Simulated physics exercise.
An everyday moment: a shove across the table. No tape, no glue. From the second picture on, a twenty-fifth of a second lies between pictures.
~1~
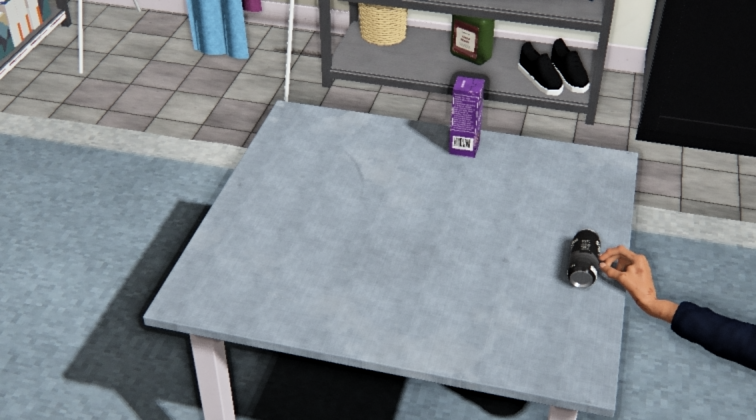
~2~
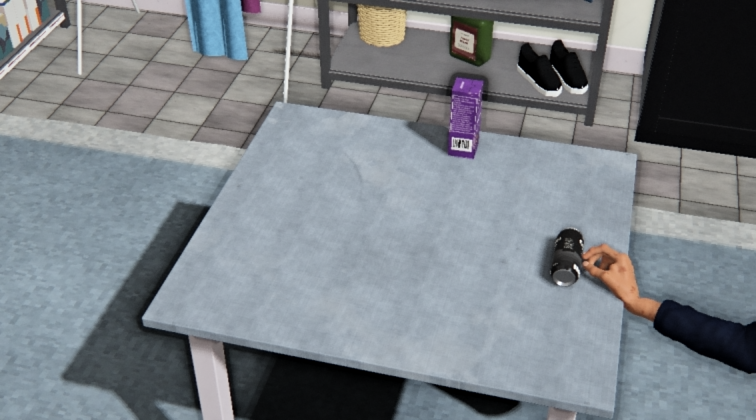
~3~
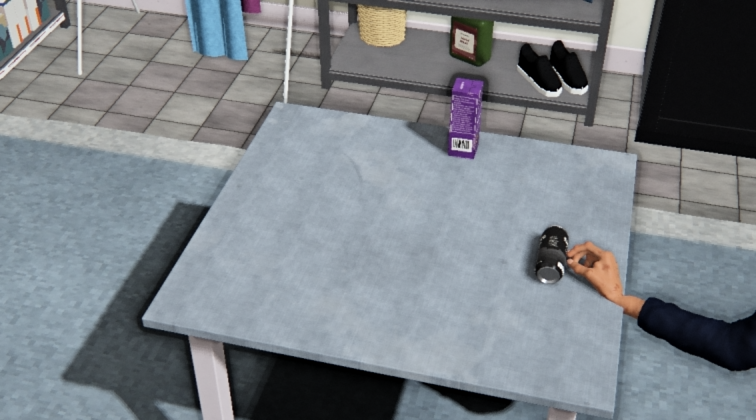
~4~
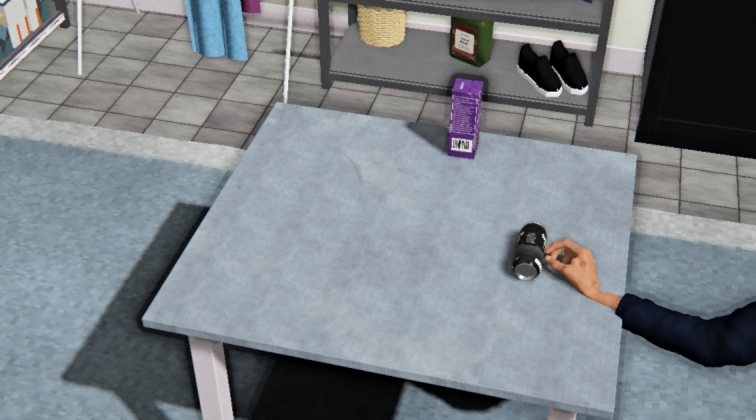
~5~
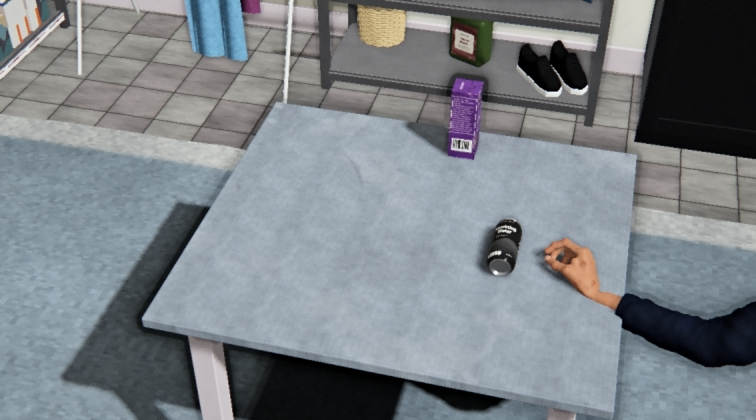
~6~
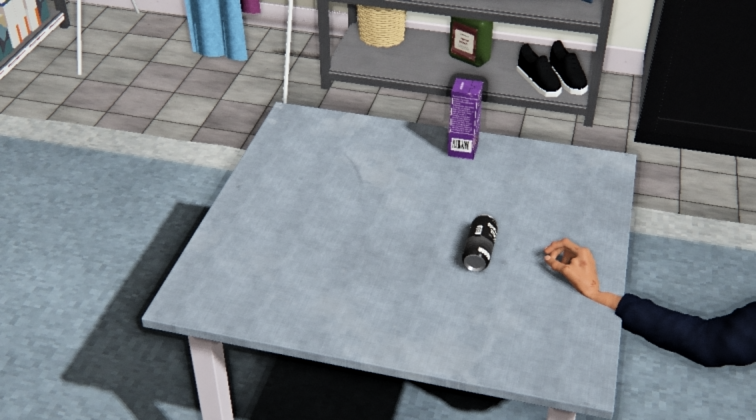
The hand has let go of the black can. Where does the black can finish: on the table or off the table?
The black can falls off the table.
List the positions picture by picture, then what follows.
In the first frame, under the hand; black can (584, 258).
In the second frame, under the hand; black can (568, 257).
In the third frame, under the hand; black can (552, 254).
In the fourth frame, black can (530, 251).
In the fifth frame, black can (505, 247) shifted about its own width.
In the sixth frame, black can (480, 243) shifted well along.
Then, 0.20 s on from there, black can shifted well along near (363, 223).
Then, 0.40 s on from there, black can shifted well along near (256, 205).
Then, 0.70 s on from there, black can now off the table.
Then, 0.90 s on from there, things are still on the move.
In the end, off the table, black can.
